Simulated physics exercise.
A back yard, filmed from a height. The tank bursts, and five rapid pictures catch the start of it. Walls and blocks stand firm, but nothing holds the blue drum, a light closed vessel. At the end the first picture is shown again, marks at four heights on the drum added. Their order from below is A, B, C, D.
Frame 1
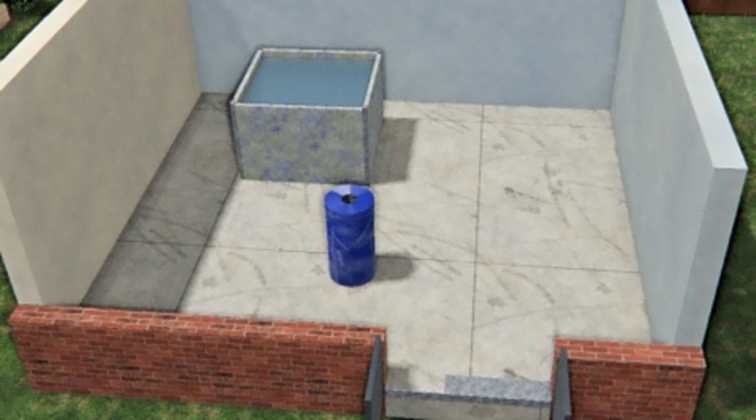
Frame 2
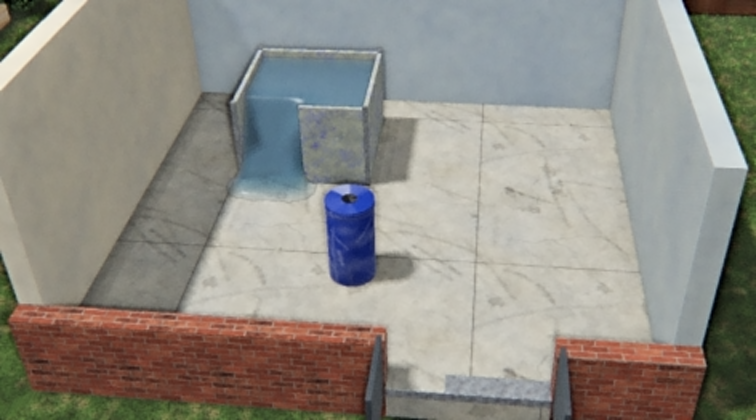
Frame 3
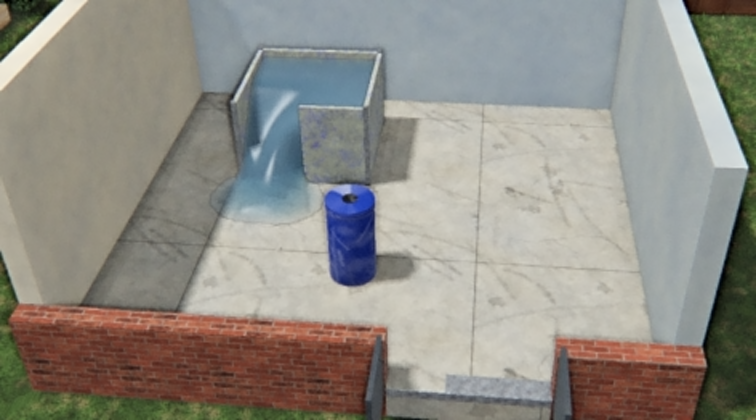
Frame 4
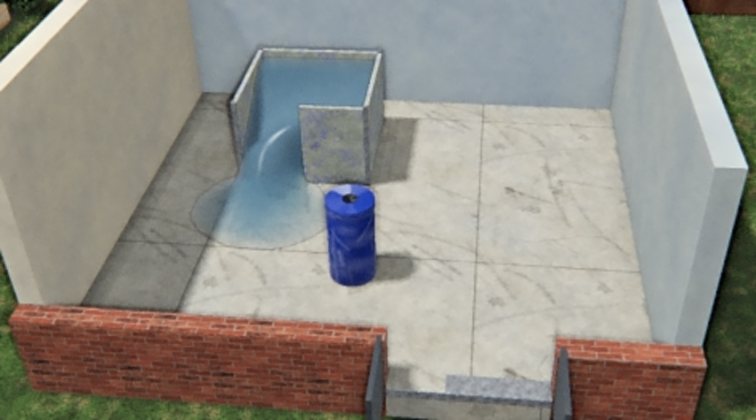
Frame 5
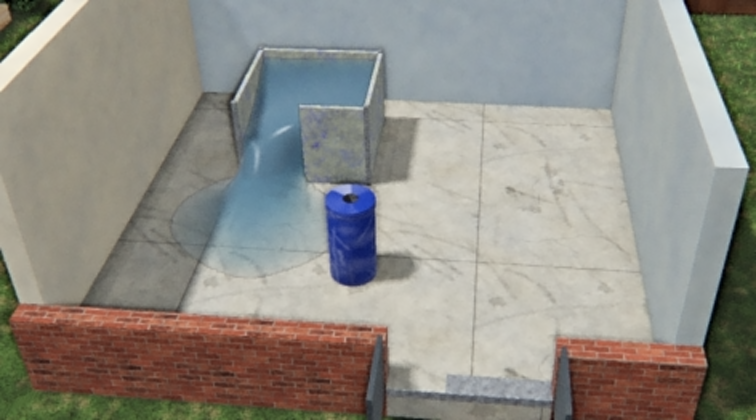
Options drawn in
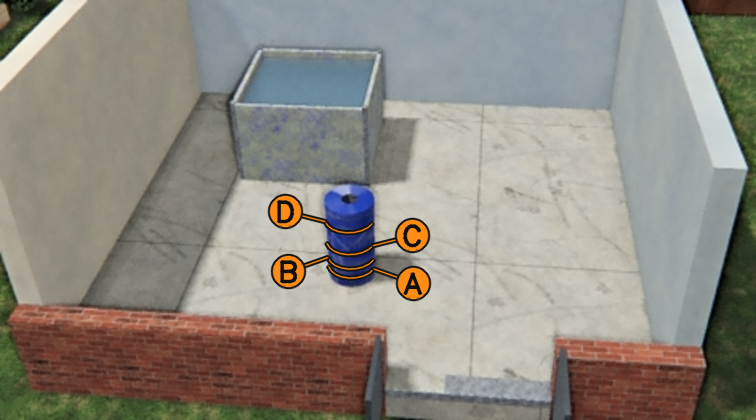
A large square stone tank full of water stands towards the back left of a walled, pale-paved yard, seen from a fixed, raised view. A blue drum stands upright near the middle, with a low red brick wall and a gateway in front. The left part of the tank's front opens, and water pours out, spreading forward across the paving to the left of the drum, which stays still.
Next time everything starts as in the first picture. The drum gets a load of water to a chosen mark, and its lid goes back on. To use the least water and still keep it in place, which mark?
It is B.
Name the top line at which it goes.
A it is.
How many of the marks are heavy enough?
Three of them.
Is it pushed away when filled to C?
No, that is safe.
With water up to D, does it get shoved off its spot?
No.
In orange, A at (348, 278); B at (348, 269); C at (347, 254); D at (346, 232); from the bottom up A, B, C, D.
If A is chosen, it is pushed about its own width away.
If B is chosen, it does not move.
If C is chosen, it does not move.
If D is chosen, it does not move.
